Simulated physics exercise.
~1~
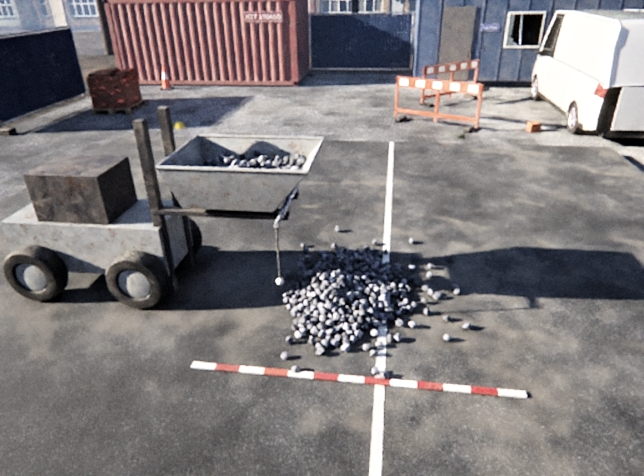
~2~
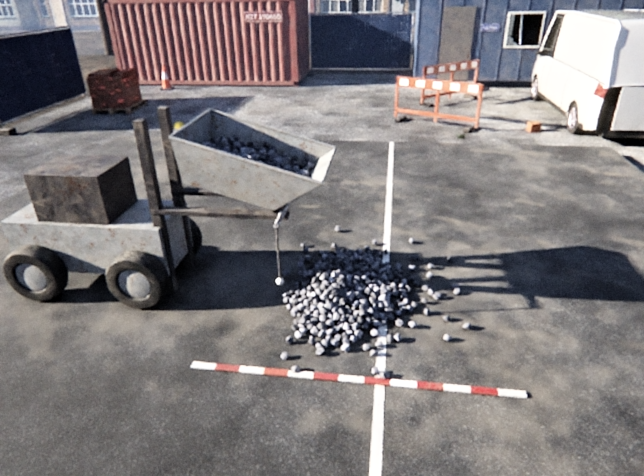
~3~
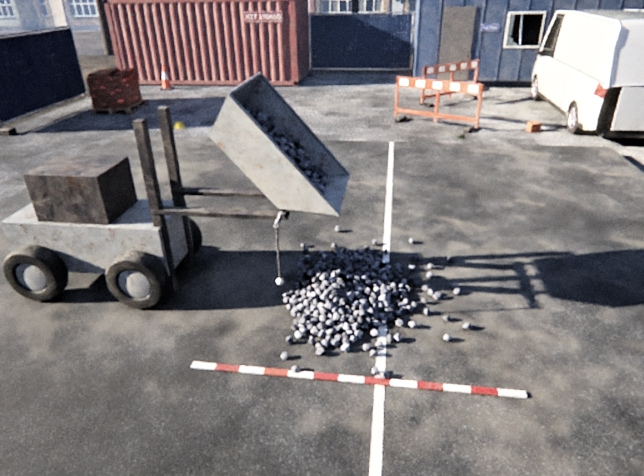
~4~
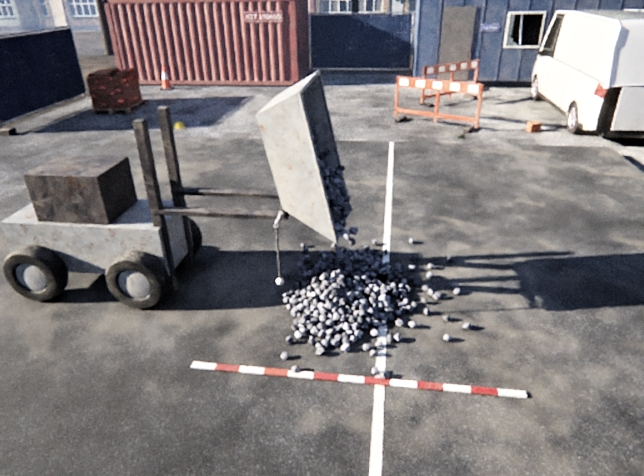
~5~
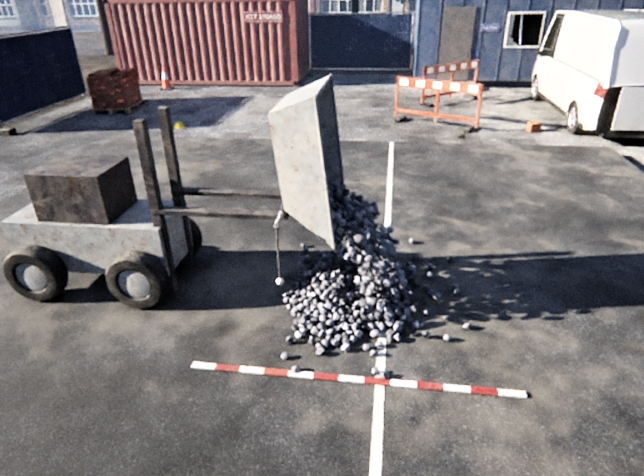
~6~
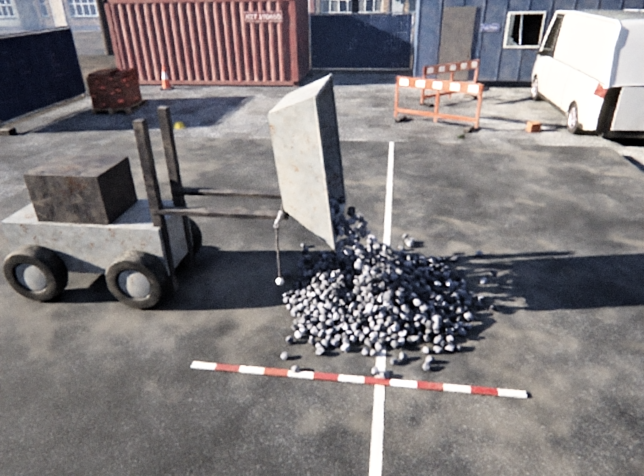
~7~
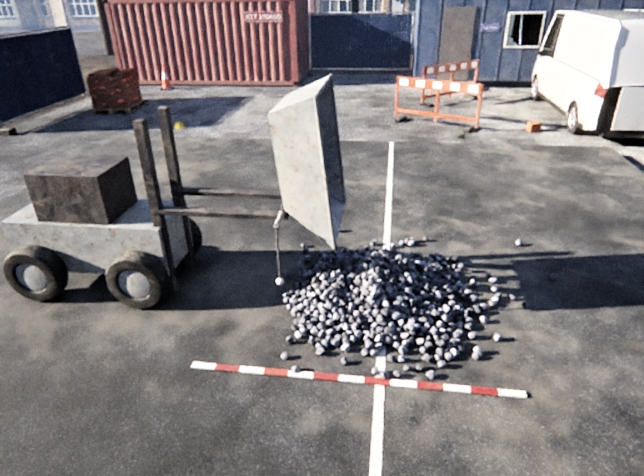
Skip on a forklift tipping steeply and pouring grey stones onto an earlier heap, which spreads right across a white line.
